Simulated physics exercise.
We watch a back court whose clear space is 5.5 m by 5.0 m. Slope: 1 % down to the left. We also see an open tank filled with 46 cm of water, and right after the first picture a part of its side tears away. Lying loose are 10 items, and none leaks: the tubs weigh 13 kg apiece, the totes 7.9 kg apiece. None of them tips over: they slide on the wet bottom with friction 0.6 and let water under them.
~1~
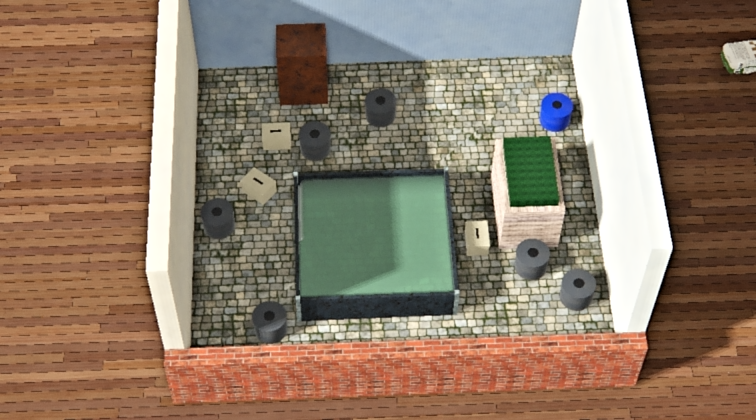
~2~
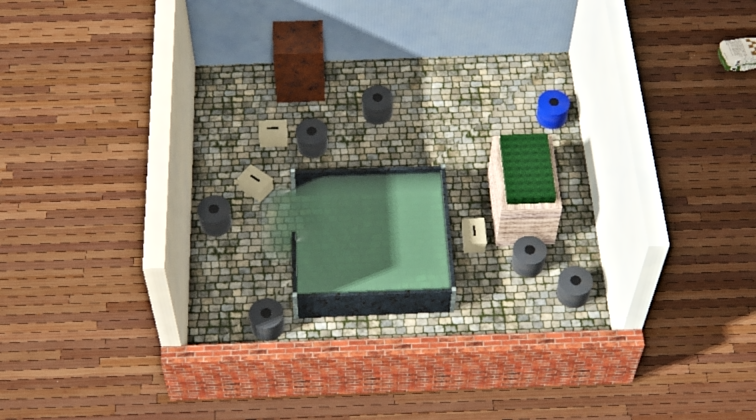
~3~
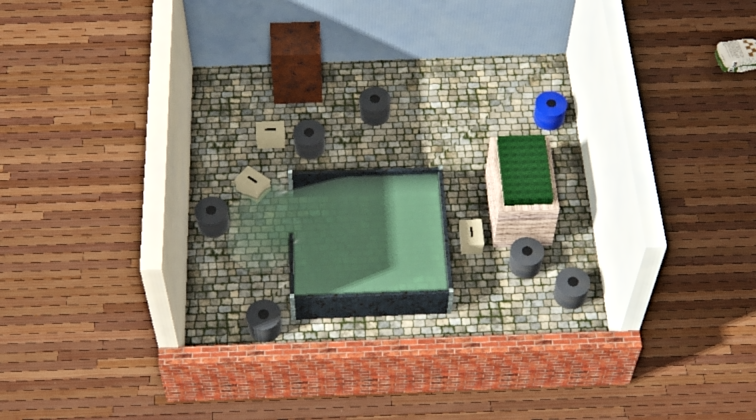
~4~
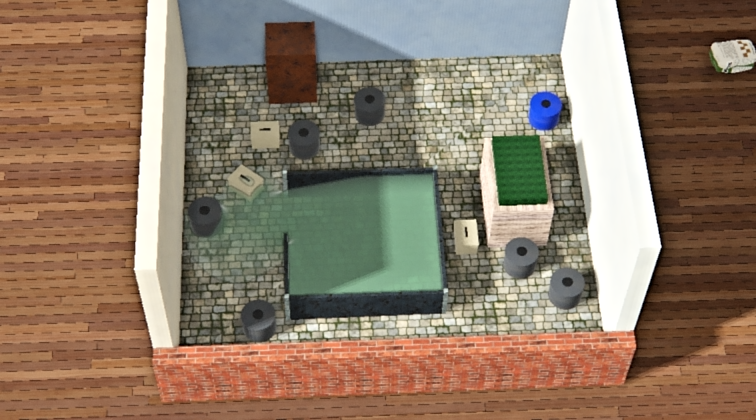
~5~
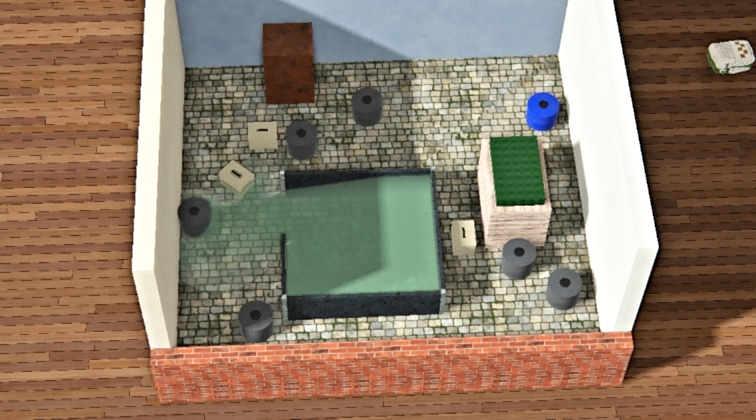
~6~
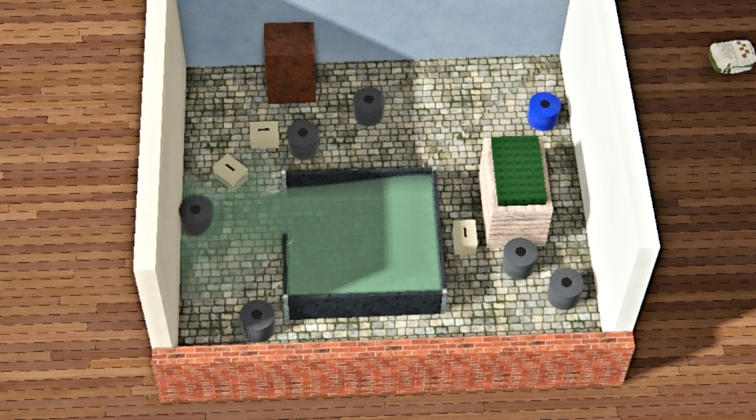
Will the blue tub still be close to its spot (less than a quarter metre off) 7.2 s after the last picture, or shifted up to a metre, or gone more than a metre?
My money says it stays right about there.
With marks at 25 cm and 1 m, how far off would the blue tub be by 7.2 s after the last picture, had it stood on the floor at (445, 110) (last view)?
Put there, it remains roughly in place.
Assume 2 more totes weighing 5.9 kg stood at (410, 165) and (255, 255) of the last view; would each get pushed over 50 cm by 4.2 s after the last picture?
So that's behind the line and then across the line.
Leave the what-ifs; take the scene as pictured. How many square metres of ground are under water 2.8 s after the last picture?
Close to 15 m2, I'd say.
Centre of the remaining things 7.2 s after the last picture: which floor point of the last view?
Close to (407, 199).
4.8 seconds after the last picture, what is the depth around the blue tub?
Close to 2 centimetres.
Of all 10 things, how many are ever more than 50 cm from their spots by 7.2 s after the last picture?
Answer: 6.
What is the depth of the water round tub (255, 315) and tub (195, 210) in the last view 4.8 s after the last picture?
10 and 7 cm.
Then, 0.9 s after the last picture the blue tub is near (545, 104), 0.0 m from its start, aground; 1 afloat.
Then, 2.8 s after the last picture the blue tub is near (545, 104), 0.0 m from its start, aground; 2 afloat.
Then, 4.8 s after the last picture the blue tub is near (545, 104), 0.0 m from its start, aground; 2 afloat.
Then, 7.2 s after the last picture the blue tub is near (545, 104), 0.0 m from its start, aground; 1 afloat.
